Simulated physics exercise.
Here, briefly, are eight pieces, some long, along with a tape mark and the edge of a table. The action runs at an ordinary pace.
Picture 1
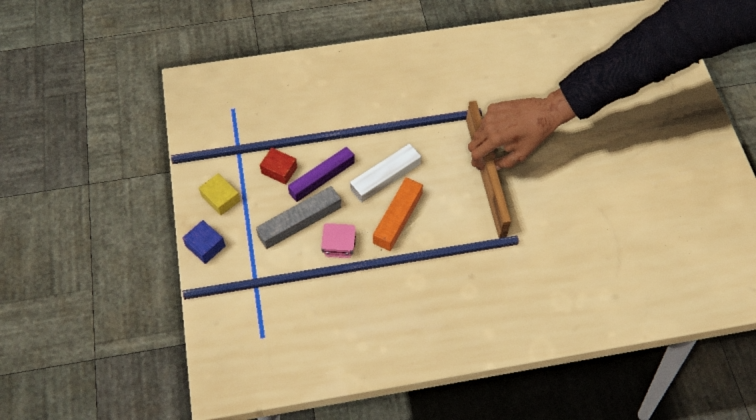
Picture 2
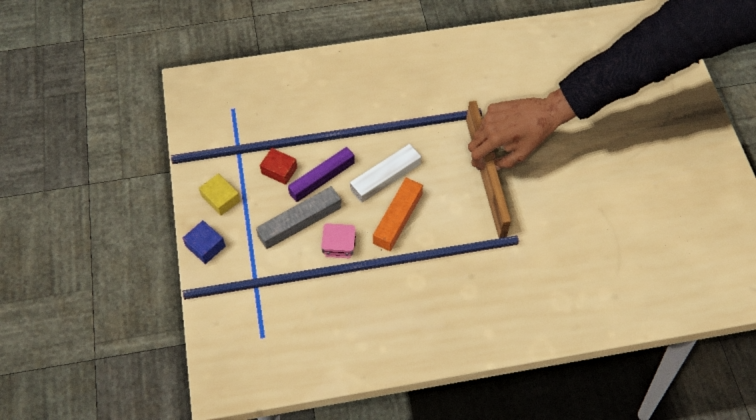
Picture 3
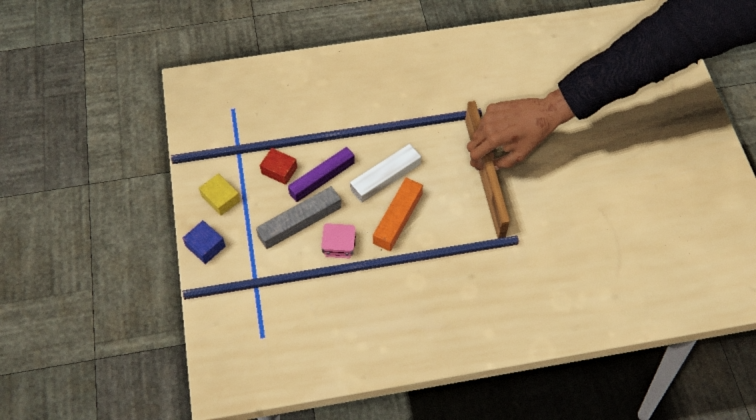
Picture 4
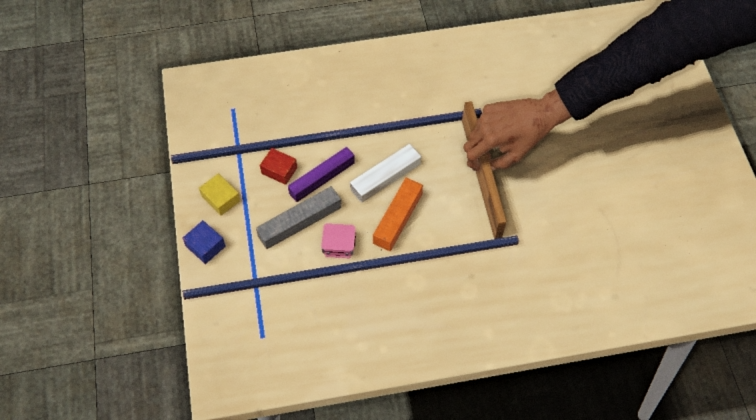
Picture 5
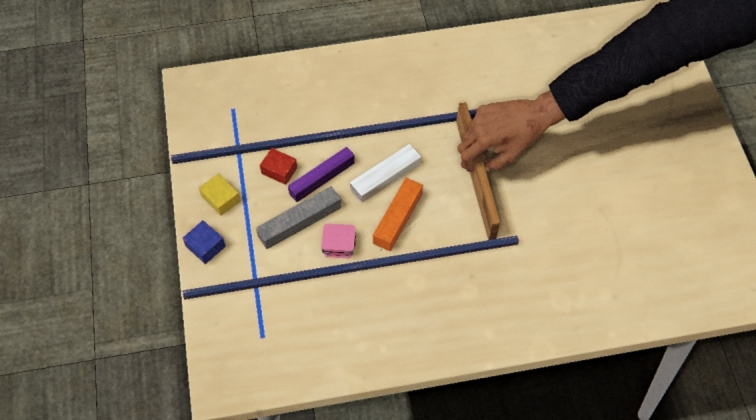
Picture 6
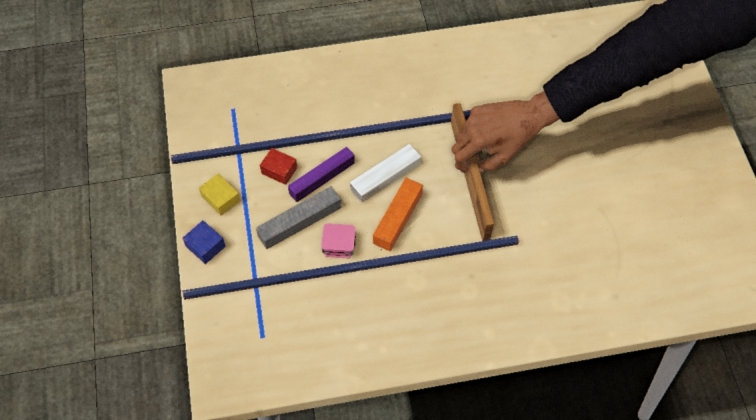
A hand held a wooden board upright at the right end of two dark rails on a table, then slid it slightly left, while the colorful blocks and sticks between the rails stayed still.
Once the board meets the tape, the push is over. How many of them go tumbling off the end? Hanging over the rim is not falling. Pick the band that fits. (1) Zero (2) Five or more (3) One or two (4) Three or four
One or two.
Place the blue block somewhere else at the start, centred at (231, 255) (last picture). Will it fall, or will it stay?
It is lost.
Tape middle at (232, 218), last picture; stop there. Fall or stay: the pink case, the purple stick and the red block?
The pink case is still there. The purple stick is still there. The red block is still there.
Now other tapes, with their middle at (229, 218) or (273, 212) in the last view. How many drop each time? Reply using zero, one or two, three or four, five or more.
Either three or four; no fall at all.
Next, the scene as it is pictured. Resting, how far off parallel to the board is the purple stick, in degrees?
It comes to around 35 degrees.
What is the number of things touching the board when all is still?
It is in contact with 3.
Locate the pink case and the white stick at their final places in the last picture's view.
I'd say approximately (217, 268) and then (215, 212).
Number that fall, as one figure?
Count of fallen: 2.
Early on, none off yet; blue block at rest near (204, 242); yellow block at rest near (220, 194); red block at rest near (279, 166).
Finally, the number that fall off is one or two; lost, grey bar and blue block.
